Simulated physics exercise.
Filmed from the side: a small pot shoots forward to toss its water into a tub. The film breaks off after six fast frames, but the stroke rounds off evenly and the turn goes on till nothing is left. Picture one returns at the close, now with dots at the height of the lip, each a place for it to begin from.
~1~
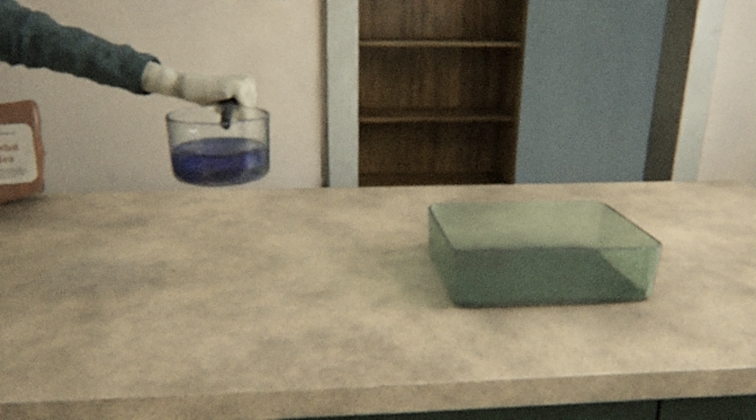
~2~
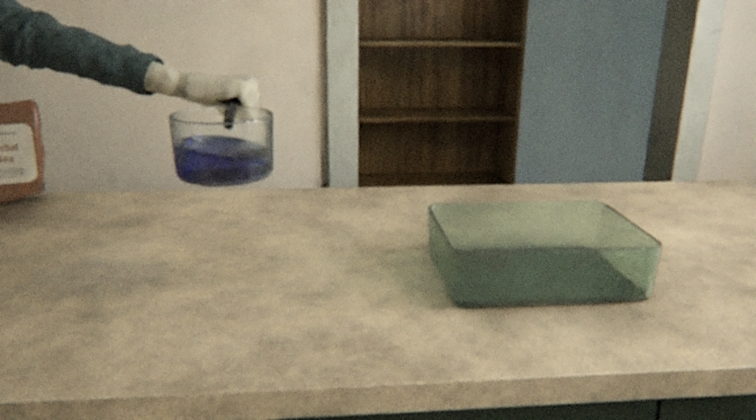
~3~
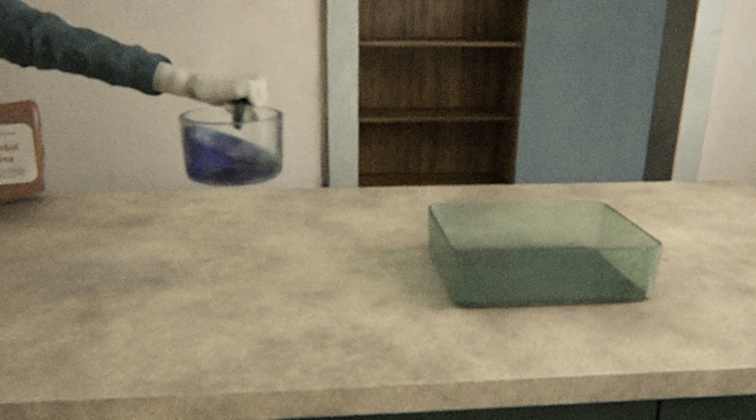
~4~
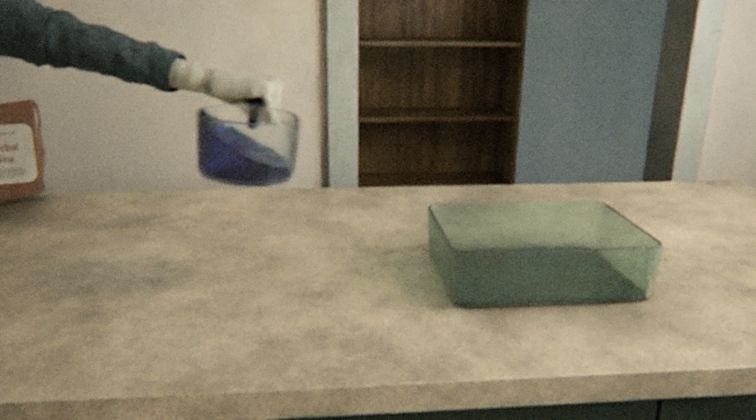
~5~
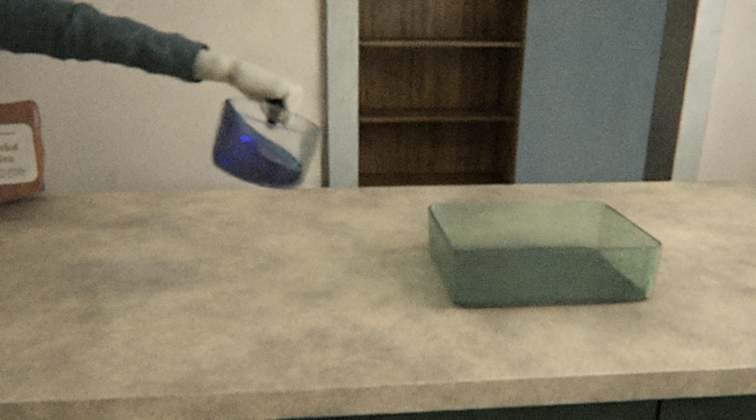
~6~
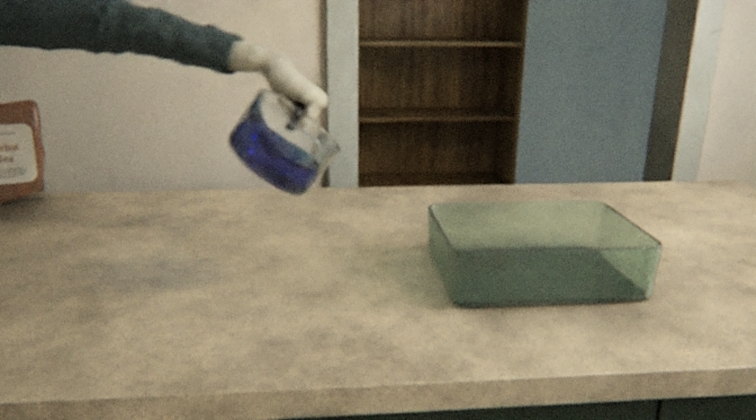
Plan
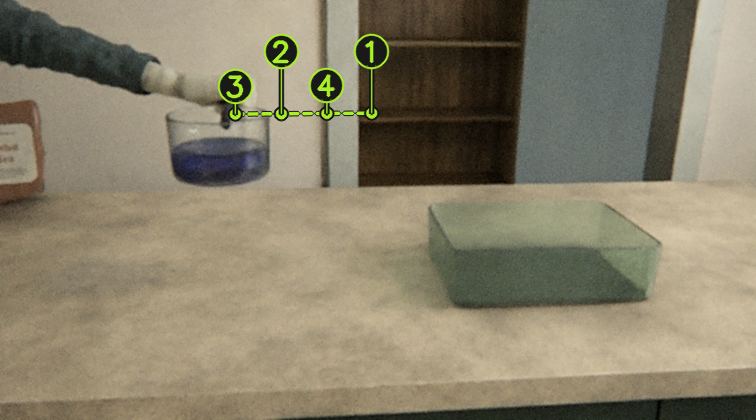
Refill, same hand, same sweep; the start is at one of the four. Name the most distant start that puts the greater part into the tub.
Spot 4.
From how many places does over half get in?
Two of them.
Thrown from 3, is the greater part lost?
Yes.
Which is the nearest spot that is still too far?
2 it is.
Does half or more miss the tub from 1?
No, that is safe.
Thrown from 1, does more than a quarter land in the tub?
Yes, clearly.
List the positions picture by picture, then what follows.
Upright, lip at (267, 113); tub from (451, 305) to (650, 297); nothing has left yet, in the first picture.
Upright, lip at (270, 113); nothing has left yet, in the second picture.
Upright, lip at (280, 113); nothing has left yet, in the third picture.
Tipped about 5°, lip at (297, 118); nothing has left yet, in the fourth picture.
Tipped about 18°, lip at (319, 129); nothing has left yet, in the fifth picture.
Tipped about 38°, lip at (339, 148); nothing has left yet, in the sixth picture.
On the marked copy, 1 at (371, 113); 2 at (281, 113); 3 at (235, 114); 4 at (326, 113).
For spot 1, about 81 % lands in the tub, 4 % falls short and 15 % goes beside or beyond.
For spot 2, about 26 % lands in the tub, 69 % falls short and 5 % goes beside or beyond.
For spot 3, about 0 % lands in the tub, 99 % falls short.
For spot 4, about 67 % lands in the tub, 22 % falls short and 11 % goes beside or beyond.
